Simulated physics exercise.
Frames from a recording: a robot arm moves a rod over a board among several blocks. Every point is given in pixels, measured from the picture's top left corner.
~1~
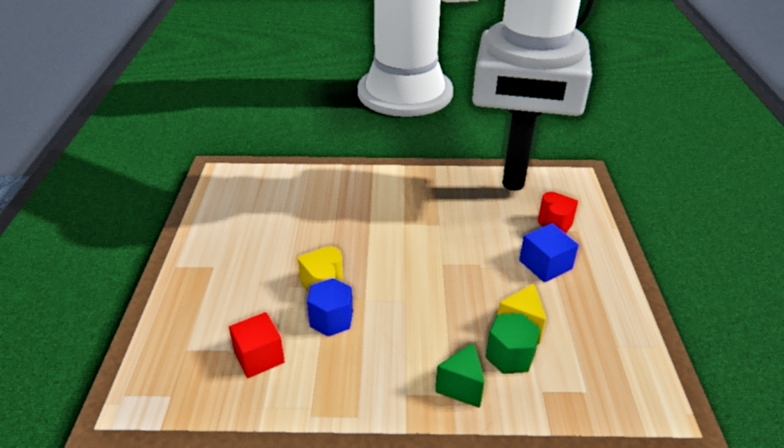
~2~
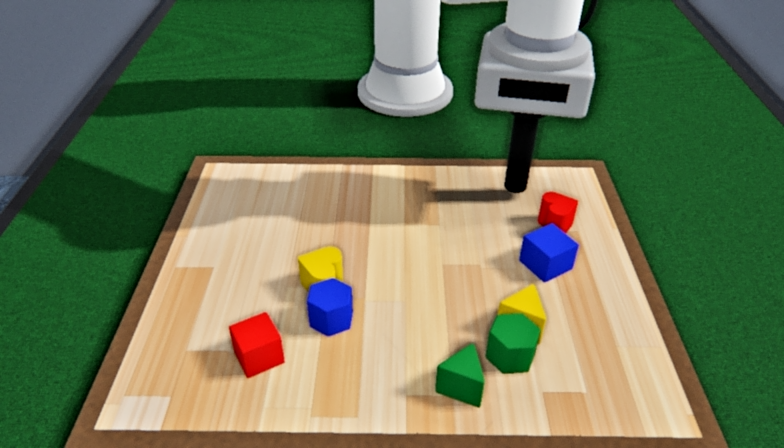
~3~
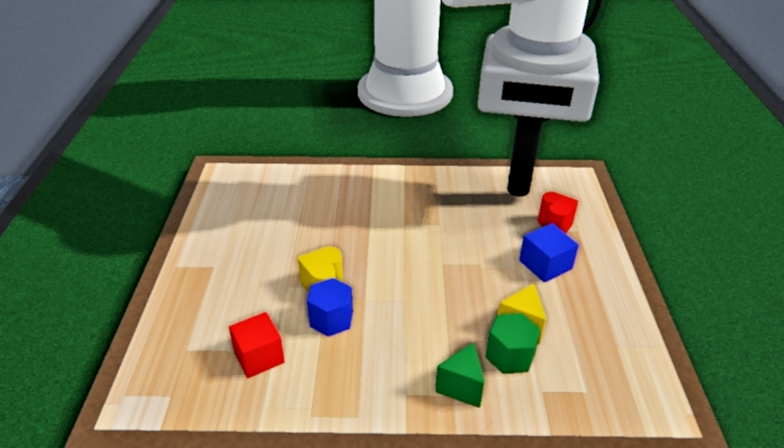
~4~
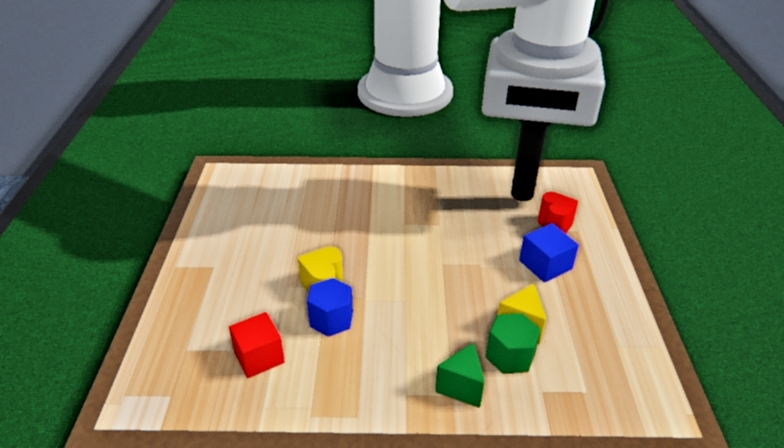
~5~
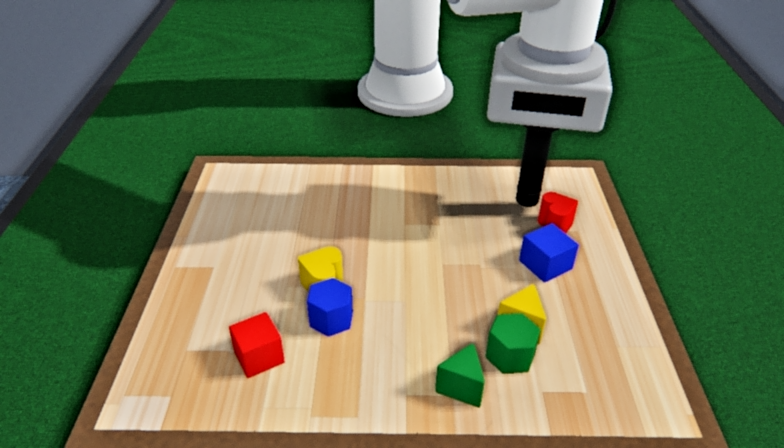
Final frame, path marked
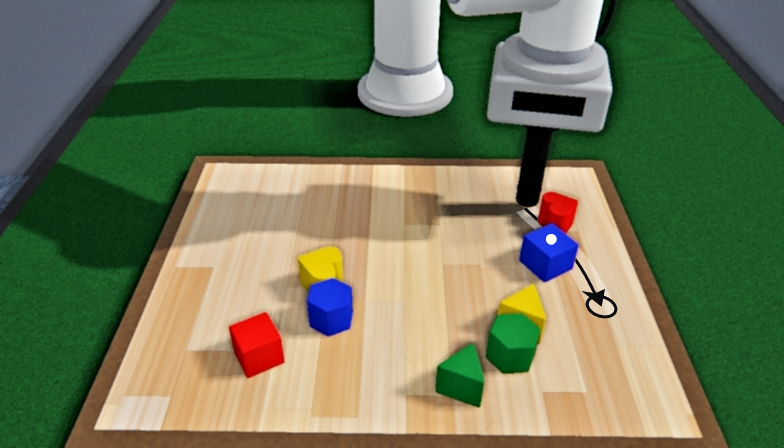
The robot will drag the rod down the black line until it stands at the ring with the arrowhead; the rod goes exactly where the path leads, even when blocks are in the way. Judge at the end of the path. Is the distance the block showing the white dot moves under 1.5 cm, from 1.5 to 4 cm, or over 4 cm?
It falls in the under 1.5 cm band.
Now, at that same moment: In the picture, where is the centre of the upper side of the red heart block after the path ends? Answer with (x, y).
I'd guess (612, 228).
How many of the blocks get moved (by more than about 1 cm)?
By the end of the path, one block has moved more than about a centimetre.
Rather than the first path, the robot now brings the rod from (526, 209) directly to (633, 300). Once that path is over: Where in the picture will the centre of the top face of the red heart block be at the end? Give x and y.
By then it is at (632, 236).
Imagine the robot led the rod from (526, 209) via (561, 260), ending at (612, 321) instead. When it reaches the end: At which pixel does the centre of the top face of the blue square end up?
I predict (555, 268).
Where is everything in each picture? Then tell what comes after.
Rod's lower end at (513, 185); yellow triangular block at (526, 301); blue square at (551, 239); red heart block at (560, 202), in the first picture.
Rod at (515, 188); blocks still, in the second picture.
Rod at (518, 191); blocks still, in the third picture.
Rod at (522, 195); blocks still, in the fourth picture.
Rod at (527, 201); yellow triangular block at (526, 301); blue square at (551, 239); red heart block at (560, 202), in the fifth picture.
Drawn move, from (526, 209) by way of (569, 252) to (601, 306); the dot is on the blue square.
On the path given first. One third of the way, rod at (557, 228); red heart block at (594, 221), turned 35° anticlockwise.
Two thirds of the way, rod at (584, 260); blue square at (550, 241); red heart block at (612, 228), turned 85° anticlockwise.
At the end, rod at (604, 298); yellow triangular block still; blue square at (550, 241); red heart block at (612, 228), turned 85° anticlockwise.
